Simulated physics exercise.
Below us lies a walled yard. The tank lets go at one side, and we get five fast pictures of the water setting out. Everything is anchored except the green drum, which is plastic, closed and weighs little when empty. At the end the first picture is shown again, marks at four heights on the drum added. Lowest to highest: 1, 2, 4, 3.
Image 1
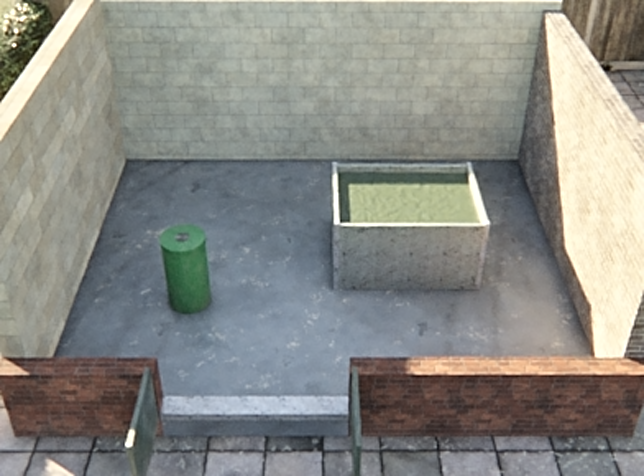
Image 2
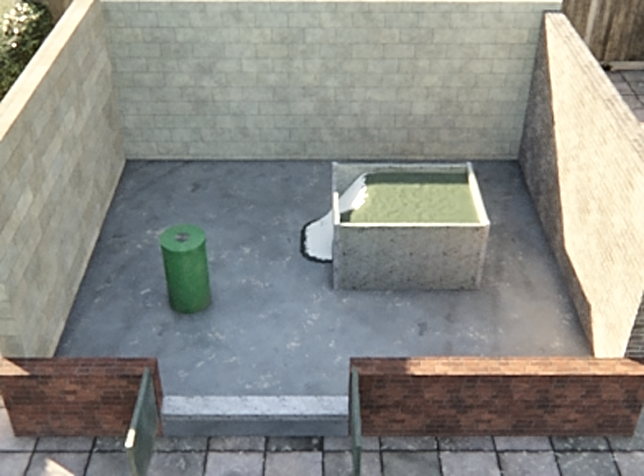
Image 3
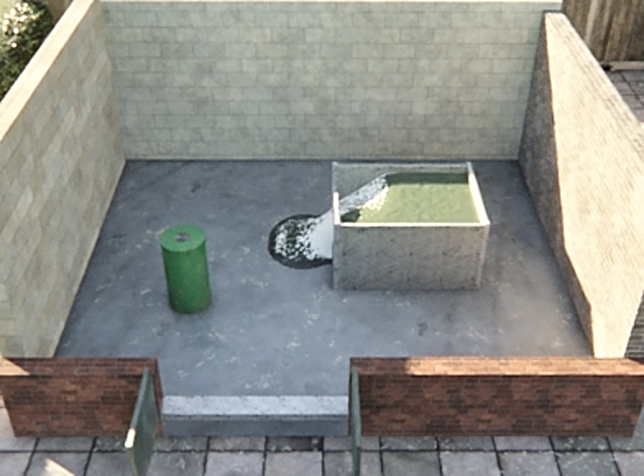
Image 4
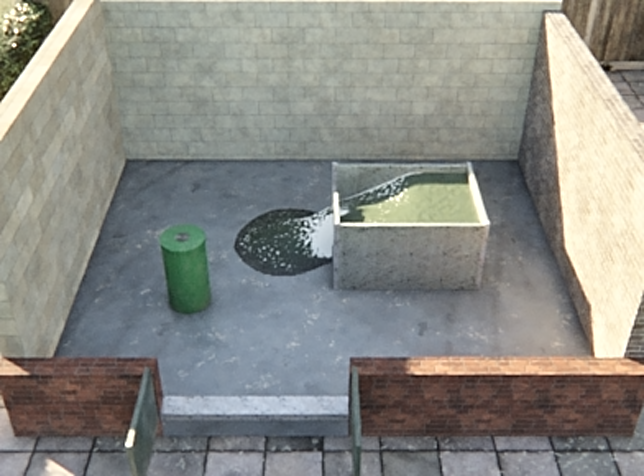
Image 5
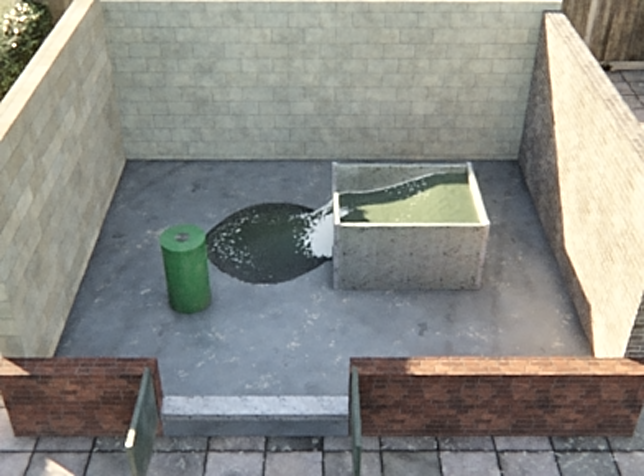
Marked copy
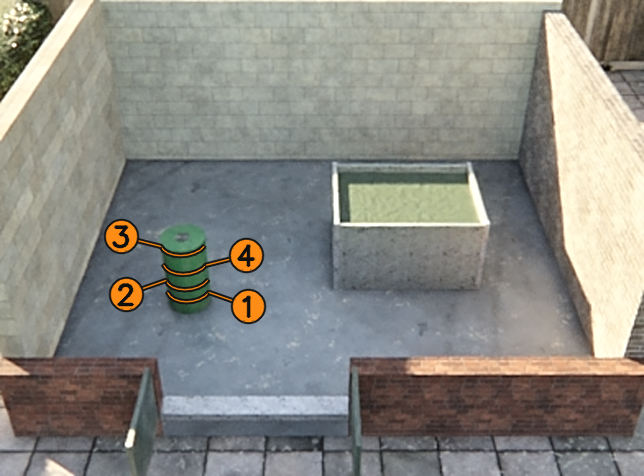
The video shows a walled yard with a green drum and a full concrete tank, whose left side opens as water pours out onto the ground, forming a dark, widening pool that spreads left toward the drum.
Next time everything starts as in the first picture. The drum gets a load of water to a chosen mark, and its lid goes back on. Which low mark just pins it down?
It is 1.
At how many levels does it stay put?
All of them.
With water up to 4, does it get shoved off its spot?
No, not at all.
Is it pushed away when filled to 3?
No, that is safe.
In orange, 1 at (186, 301); 2 at (184, 289); 3 at (180, 255); 4 at (182, 274); from the bottom up 1, 2, 4, 3.
With 1, it does not move.
With 2, it does not move.
With 3, it does not move.
With 4, it does not move.
